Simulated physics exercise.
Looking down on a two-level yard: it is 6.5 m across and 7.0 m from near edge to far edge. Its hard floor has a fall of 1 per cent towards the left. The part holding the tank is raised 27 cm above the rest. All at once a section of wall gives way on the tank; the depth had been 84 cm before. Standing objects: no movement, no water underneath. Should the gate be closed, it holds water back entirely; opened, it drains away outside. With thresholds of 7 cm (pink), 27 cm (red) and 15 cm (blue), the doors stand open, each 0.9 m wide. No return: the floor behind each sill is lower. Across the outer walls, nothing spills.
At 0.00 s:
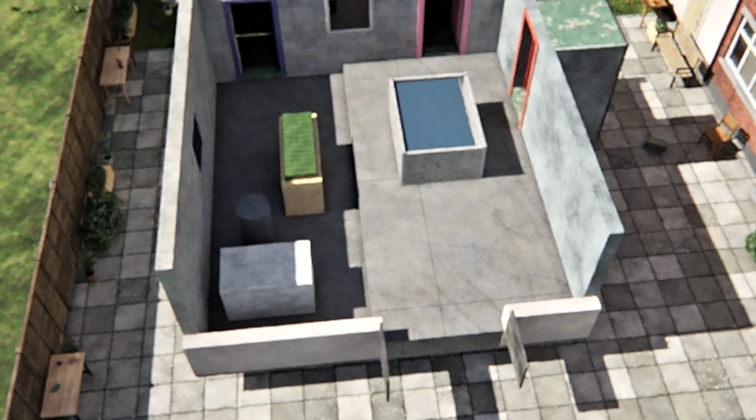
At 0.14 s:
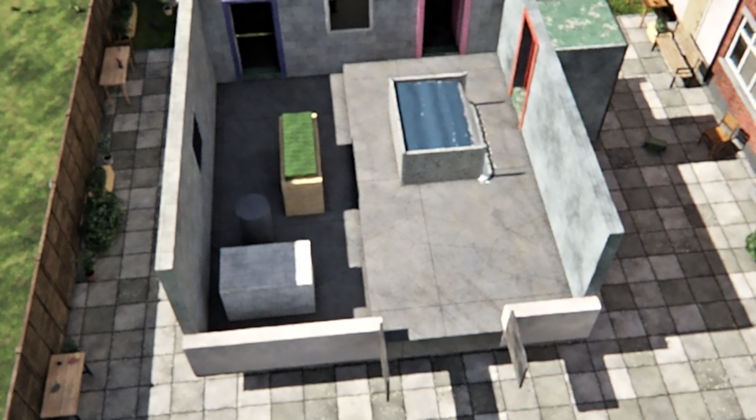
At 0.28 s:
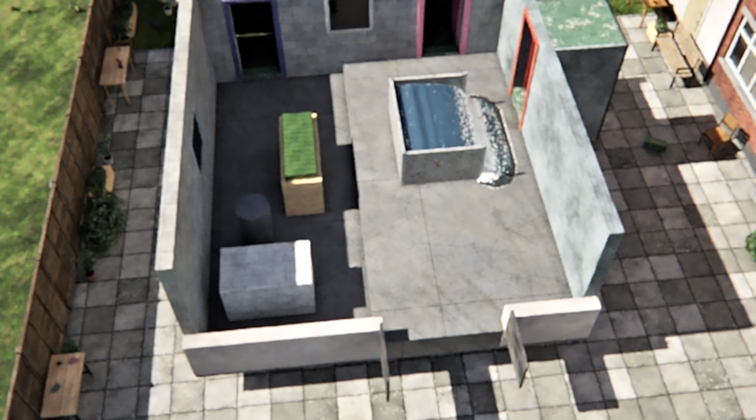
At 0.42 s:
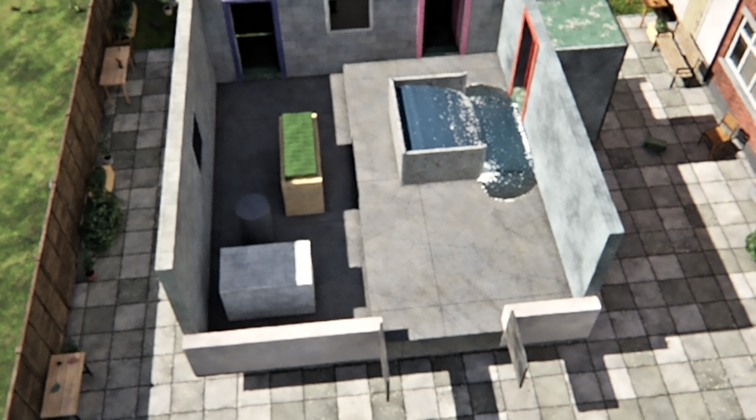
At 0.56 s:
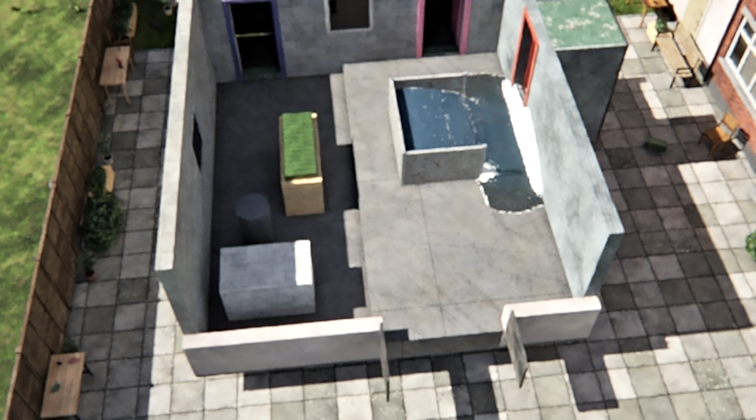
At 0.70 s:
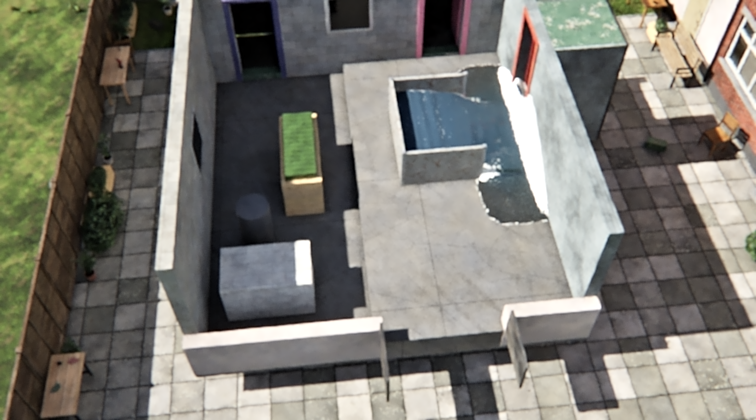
A grey-walled, roofless yard with a raised pale floor on the right and a darker floor on the left is seen from high above, with paving around it. A concrete tank of blue water stands on the raised part, right of a green-topped block, a dark cylinder and a grey box. The tank's right side gives way and water pours out, spreading against the right wall and towards the viewer, while the camera stays still.
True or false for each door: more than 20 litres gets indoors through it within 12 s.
Pink door - true; red door - true; blue door - false.
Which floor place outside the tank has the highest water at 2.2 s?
About (498, 54).
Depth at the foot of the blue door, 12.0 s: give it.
Some 6.0 cm.
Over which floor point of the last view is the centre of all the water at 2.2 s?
Its balance point lies near (481, 150).
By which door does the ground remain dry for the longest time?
Blue.
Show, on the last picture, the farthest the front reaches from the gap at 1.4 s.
(577, 310).
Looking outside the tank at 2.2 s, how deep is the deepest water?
Roughly 42 cm.
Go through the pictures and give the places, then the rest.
In the first picture, still water, 84 cm deep, in the tank at (436, 114).
In the second picture, water pours out at (470, 131) and has run 1.1 m, to (482, 180); deepest outside 20 cm, 84 cm at the tank's back.
In the third picture, the front is at (478, 98), 1.3 m from the gap at (470, 132); 1.5 m2 of floor is under water; 78 cm left at the back of the tank.
In the fourth picture, the front is at (525, 191), 1.7 m from the gap at (470, 133); 3.2 m2 of floor is under water; 72 cm left at the back of the tank.
In the fifth picture, water pours out at (470, 134) and has run 2.1 m, to (543, 201); deepest outside 82 cm, 69 cm at the tank's back.
In the sixth picture, the front is at (549, 218), 2.5 m from the gap at (470, 134); 4.4 m2 of floor is under water; 62 cm left at the back of the tank.
After 1.4 s water covers 20 % of the floor and is deepest (50 cm) near (516, 140); pink door not reached, red door 46 cm at the sill, 96 L in, blue door not reached.
After 2.2 s water covers 35 % of the floor and is deepest (42 cm) near (498, 54); pink door 19 cm at the sill, 15 L in, red door 27 cm at the sill, 144 L in, blue door not reached.
After 3.5 s water covers 55 % of the floor and is deepest (20 cm) near (537, 314); pink door 15 cm at the sill, 83 L in, red door 12 cm at the sill, 147 L in, blue door 3 cm at the sill, 0 L in.
After 7.0 s water covers 85 % of the floor and is deepest (13 cm) near (208, 355); pink door 9 cm at the sill, 111 L in, red door 7 cm at the sill, 148 L in, blue door 5 cm at the sill, 0 L in.
After 12.0 s water covers 90 % of the floor and is deepest (11 cm) near (209, 319); pink door 4 cm at the sill, 114 L in, red door 4 cm at the sill, 148 L in, blue door 6 cm at the sill, 0 L in.
